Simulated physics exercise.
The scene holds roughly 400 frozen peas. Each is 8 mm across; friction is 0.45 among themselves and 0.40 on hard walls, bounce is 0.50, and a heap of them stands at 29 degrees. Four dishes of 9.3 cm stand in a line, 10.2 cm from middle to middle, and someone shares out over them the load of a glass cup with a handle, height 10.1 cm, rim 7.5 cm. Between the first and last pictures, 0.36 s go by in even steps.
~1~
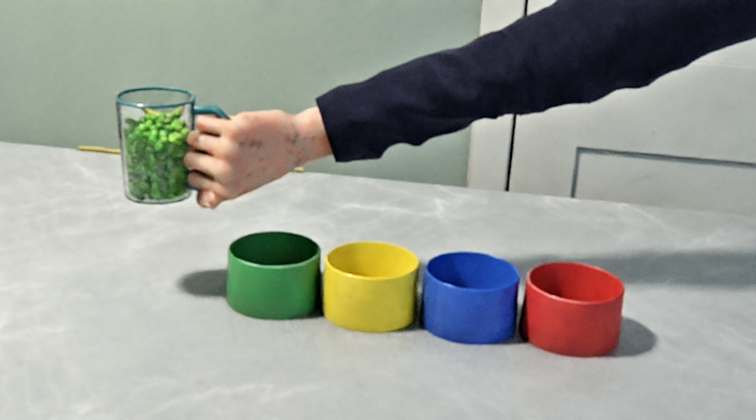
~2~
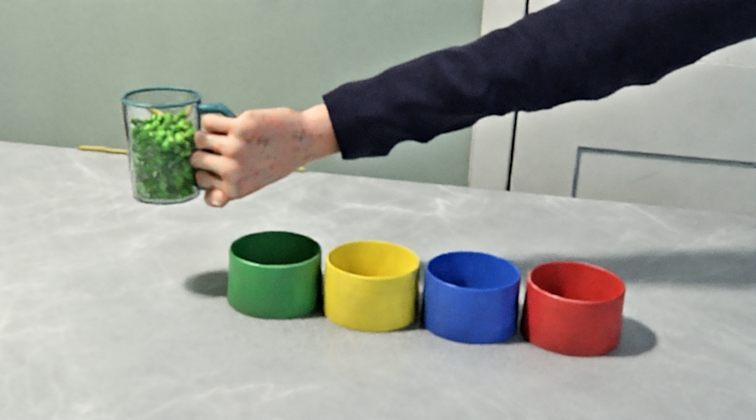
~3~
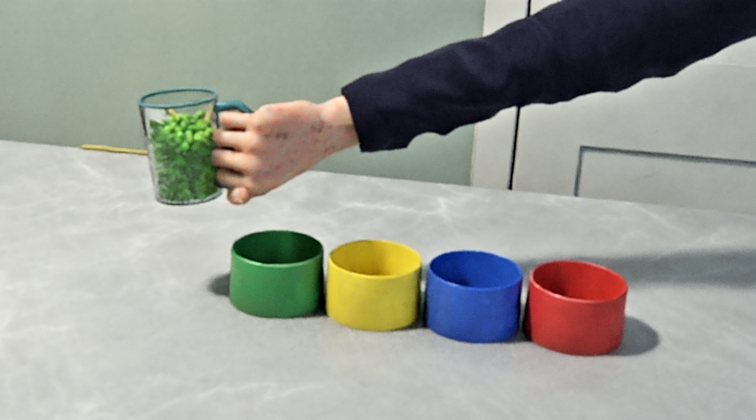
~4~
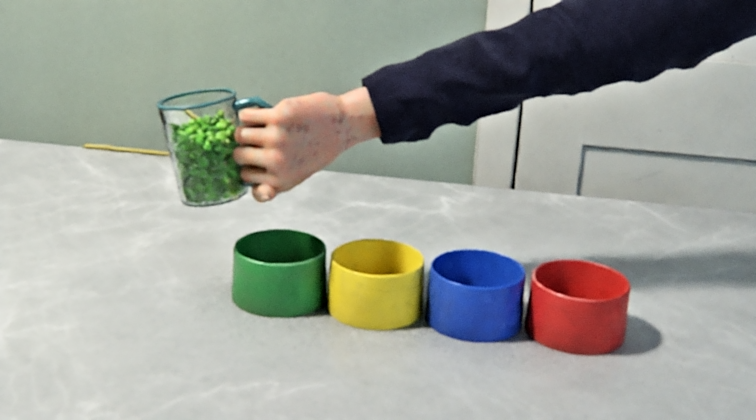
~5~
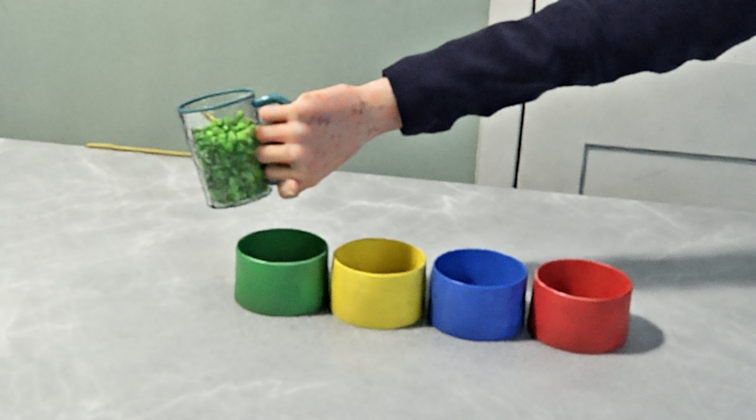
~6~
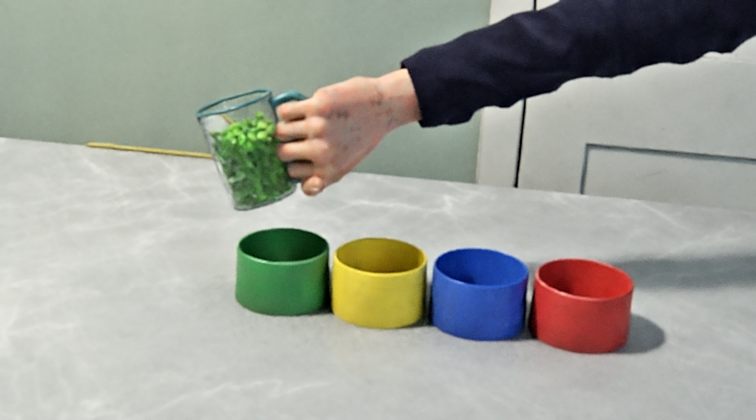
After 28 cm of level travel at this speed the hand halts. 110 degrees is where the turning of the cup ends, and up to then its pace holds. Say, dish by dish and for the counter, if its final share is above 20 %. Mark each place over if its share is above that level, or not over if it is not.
Red: Not over, blue: Not over, green: Not over, yellow: Over, counter: Not over.
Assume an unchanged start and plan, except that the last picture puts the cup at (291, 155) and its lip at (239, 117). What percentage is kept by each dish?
Red 0, blue 0, green 0, yellow 100.
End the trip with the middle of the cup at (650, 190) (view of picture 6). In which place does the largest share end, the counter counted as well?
Result: Biggest portion at red.
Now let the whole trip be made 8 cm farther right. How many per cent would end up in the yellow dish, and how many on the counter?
The yellow one would get 10 and the counter 20.
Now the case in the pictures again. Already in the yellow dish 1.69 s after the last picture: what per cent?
Roughly 60 %.
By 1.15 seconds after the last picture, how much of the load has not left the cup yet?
It comes to about 100 percent.
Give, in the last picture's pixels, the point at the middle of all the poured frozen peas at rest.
Approximately (373, 281) in the last picture.
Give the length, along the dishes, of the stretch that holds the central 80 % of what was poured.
Some 5 cm.
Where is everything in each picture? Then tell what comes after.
In the first frame, cup at (157, 146), tilt 0 degrees, lip at (119, 94), moved 0.0 cm; middle of the pieces at (158, 156); green dish at (275, 249); yellow dish at (372, 260); blue dish at (472, 271); red dish at (575, 282).
In the second frame, cup at (164, 146), tilt 1 degrees, lip at (126, 95), moved 0.6 cm; middle of the pieces at (166, 156).
In the third frame, cup at (184, 147), tilt 5 degrees, lip at (142, 98), moved 2.5 cm; middle of the pieces at (186, 157).
In the fourth frame, cup at (206, 148), tilt 10 degrees, lip at (161, 102), moved 4.5 cm; middle of the pieces at (209, 158).
In the fifth frame, cup at (228, 149), tilt 14 degrees, lip at (181, 106), moved 6.6 cm; middle of the pieces at (232, 159).
In the sixth frame, cup at (249, 151), tilt 19 degrees, lip at (199, 111), moved 8.7 cm; middle of the pieces at (254, 161); green dish at (283, 245); yellow dish at (381, 256); blue dish at (481, 267); red dish at (584, 279).
Then, 0.69 s after the last picture, tilt 61 degrees; cup holds 100 %.
Then, 1.15 s after the last picture, tilt 90 degrees; cup holds 100 %.
Then, 1.69 s after the last picture, tilt 110 degrees; cup holds 35 %, yellow 60 %.
In the end, red 0 %, blue 0 %, green 0 %, yellow 100 %, counter 0 %.
